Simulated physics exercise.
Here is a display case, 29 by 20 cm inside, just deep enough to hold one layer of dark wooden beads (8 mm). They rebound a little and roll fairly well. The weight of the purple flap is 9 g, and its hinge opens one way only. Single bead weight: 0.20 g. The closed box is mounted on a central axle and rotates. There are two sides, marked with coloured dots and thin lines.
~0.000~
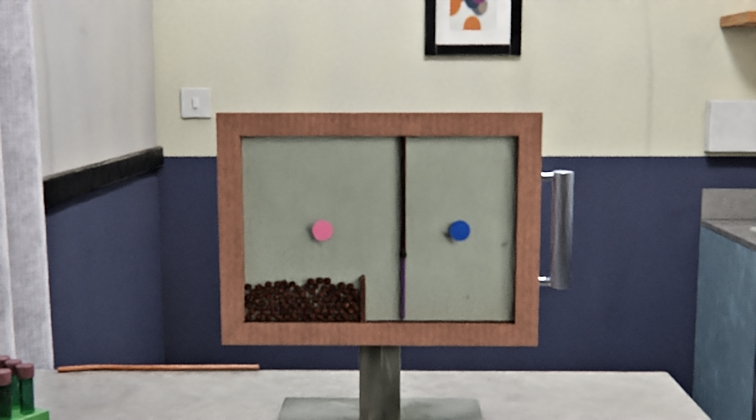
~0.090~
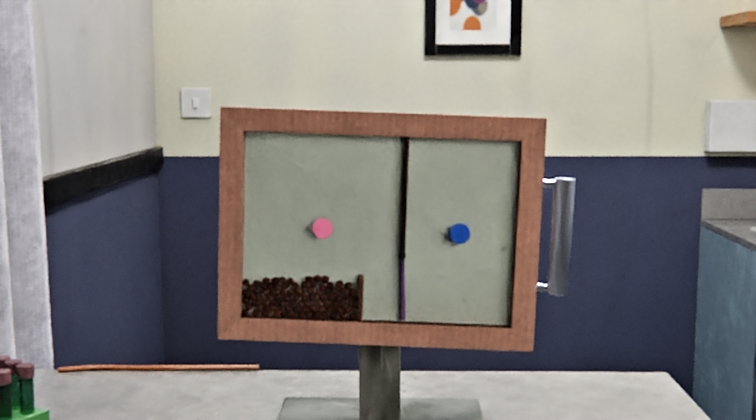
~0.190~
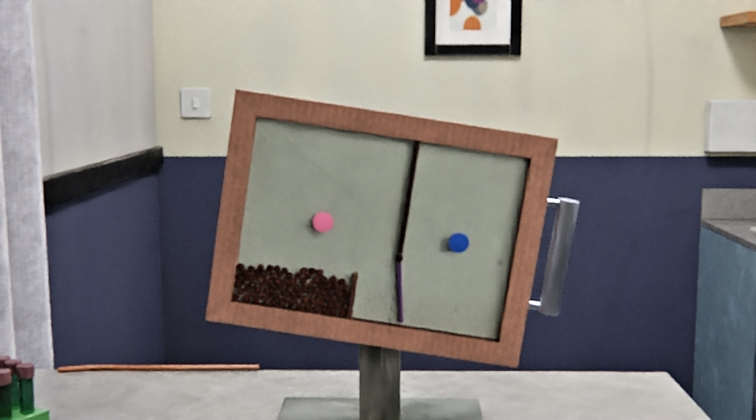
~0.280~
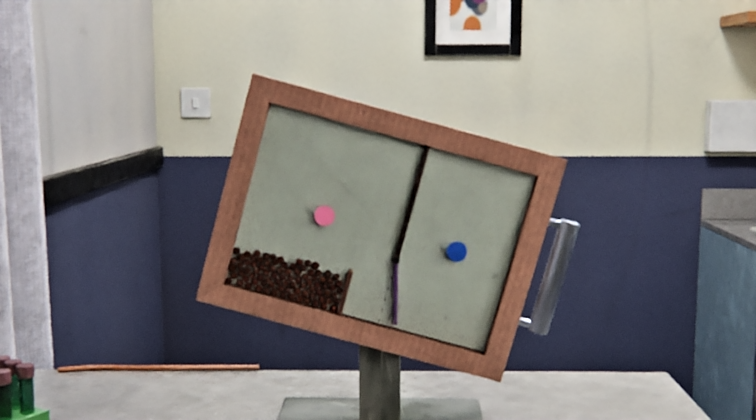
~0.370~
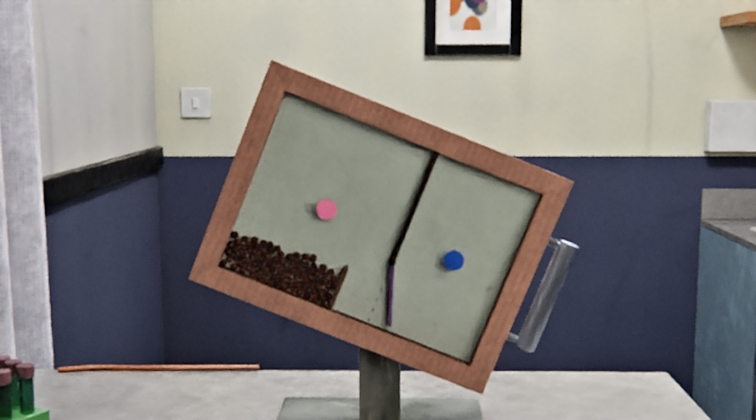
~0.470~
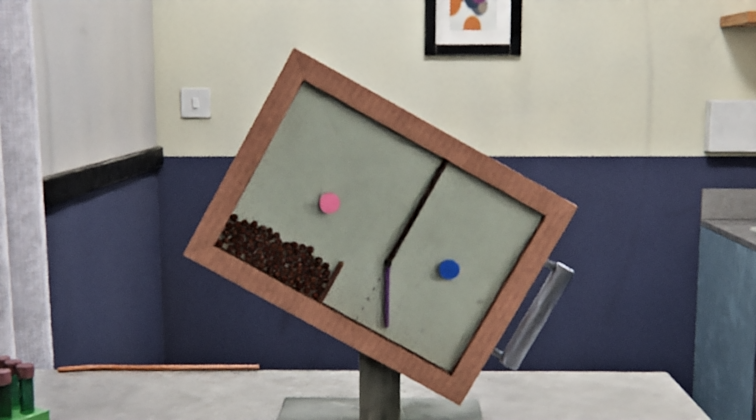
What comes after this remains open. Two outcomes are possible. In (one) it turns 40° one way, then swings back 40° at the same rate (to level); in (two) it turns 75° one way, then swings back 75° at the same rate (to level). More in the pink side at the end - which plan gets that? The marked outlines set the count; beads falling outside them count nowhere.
First.
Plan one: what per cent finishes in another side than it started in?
0 %.
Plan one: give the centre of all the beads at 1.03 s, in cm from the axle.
I'd put it near 10 centimetres to the left and 5 centimetres below.
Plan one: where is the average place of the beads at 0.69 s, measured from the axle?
Offset approx. 11 cm left, 1 cm below.
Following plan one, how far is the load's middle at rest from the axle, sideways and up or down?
Offset approx. 7 cm left, 8 cm below.
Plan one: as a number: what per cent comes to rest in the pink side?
About 100 %.
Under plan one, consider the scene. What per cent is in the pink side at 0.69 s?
Roughly 100 per cent of it.
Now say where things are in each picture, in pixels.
The first frame shows level; about 90 beads; beads' middle (303, 301); highest (319, 280); purple flap (403, 254); pink (323, 230), blue (460, 231).
The second frame shows turned 2° clockwise; beads' middle (300, 298); highest (318, 278).
The third frame shows turned 9° clockwise; beads' middle (292, 289); highest (240, 267); wall ends (400, 253), (356, 275).
The fourth frame shows turned 15° clockwise; beads' middle (286, 279); highest (237, 251); purple flap (396, 260).
The fifth frame shows turned 22° clockwise; beads' middle (281, 268); highest (235, 235).
The sixth frame shows turned 29° clockwise; beads' middle (277, 255); highest (234, 218); purple flap (388, 263); pink (330, 203), blue (449, 269).
Plan one. After 0.69 s, it stands 40° clockwise; the beads' middle is 11 cm left of and 1 cm below the centre; pink 100 %; purple flap open 37°.
After 1.03 s, it stands 20° clockwise; the beads' middle is 10 cm left of and 5 cm below the centre; pink 100 %; purple flap open 25°.
After 1.38 s, it stands level; the beads' middle is 7 cm left of and 8 cm below the centre; pink 100 %; purple flap open 4°.
At rest by 2.0 s, it stands level; pink 100 %, blue 0 %; purple flap shut.
Plan two would end with pink 65 %, blue 35 %.
